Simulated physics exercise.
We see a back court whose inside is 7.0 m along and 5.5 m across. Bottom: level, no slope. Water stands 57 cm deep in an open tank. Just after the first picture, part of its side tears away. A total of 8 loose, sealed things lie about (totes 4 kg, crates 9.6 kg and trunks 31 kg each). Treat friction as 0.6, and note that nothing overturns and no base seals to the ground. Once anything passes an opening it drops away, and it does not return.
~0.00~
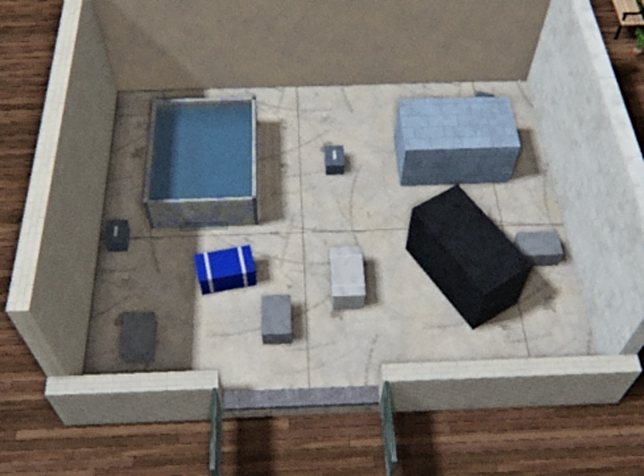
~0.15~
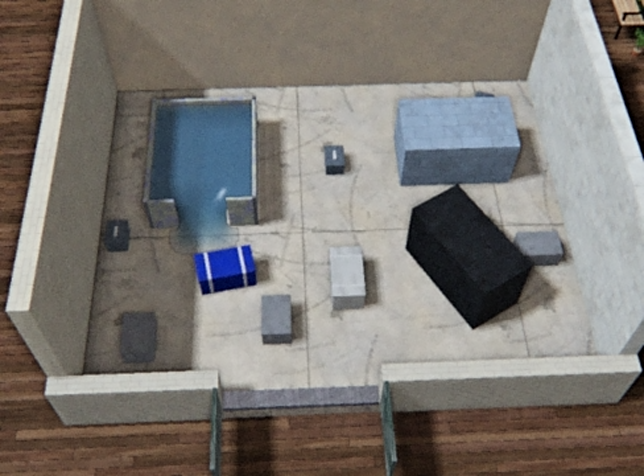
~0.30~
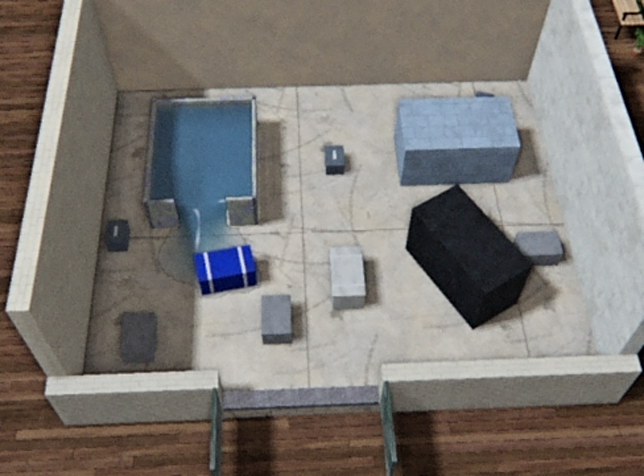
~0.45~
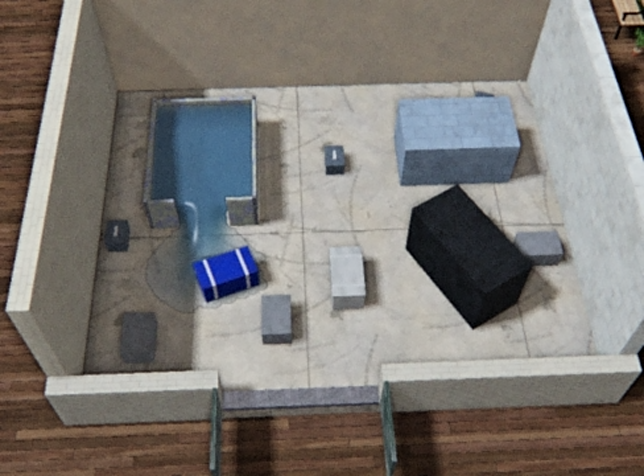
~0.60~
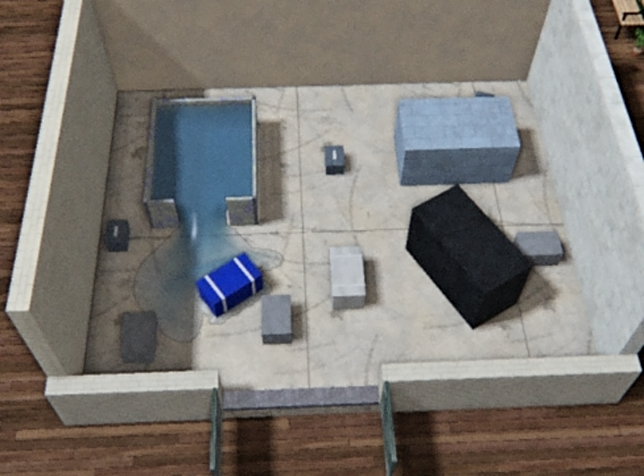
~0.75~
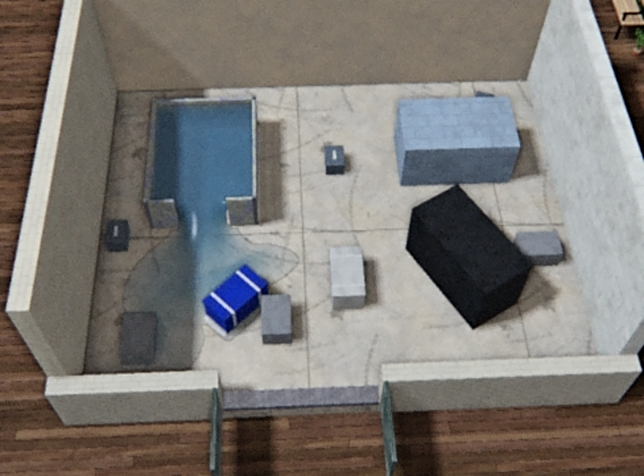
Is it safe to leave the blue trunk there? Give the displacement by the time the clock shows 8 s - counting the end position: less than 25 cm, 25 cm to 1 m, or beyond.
Result: Long travel.
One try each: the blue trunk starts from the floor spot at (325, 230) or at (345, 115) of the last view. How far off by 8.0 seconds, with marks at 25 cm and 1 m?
At the first spot it keeps its position; at the second it keeps its position.
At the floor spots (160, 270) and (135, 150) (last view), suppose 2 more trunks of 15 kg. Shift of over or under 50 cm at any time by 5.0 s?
Taking them in order, they come out greater and smaller.
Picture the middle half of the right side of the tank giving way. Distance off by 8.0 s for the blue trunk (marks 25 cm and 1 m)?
The blue trunk remains in place.
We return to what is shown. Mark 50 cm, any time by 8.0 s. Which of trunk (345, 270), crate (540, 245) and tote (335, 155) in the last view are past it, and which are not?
First one stayed inside, second one stayed inside, third one stayed inside.
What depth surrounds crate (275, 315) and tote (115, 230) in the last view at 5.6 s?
Around 4 cm and 4 cm.
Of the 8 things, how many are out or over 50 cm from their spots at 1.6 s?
By my reckoning, 2.
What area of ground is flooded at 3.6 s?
Somewhere about 16 m2, give or take.
After 1.6 s the blue trunk is near (270, 342), 1.4 m from its start, aground; 0 of 8 are out; 1 afloat.
After 3.6 s the blue trunk is near (317, 387), 2.3 m from its start, aground; 0 of 8 are out; 1 afloat.
After 5.6 s the blue trunk is near (318, 388), 2.3 m from its start, aground; 0 of 8 are out; 2 afloat.
After 8.0 s the blue trunk is near (317, 387), 2.3 m from its start, aground; 1 of 8 are out; 1 afloat.
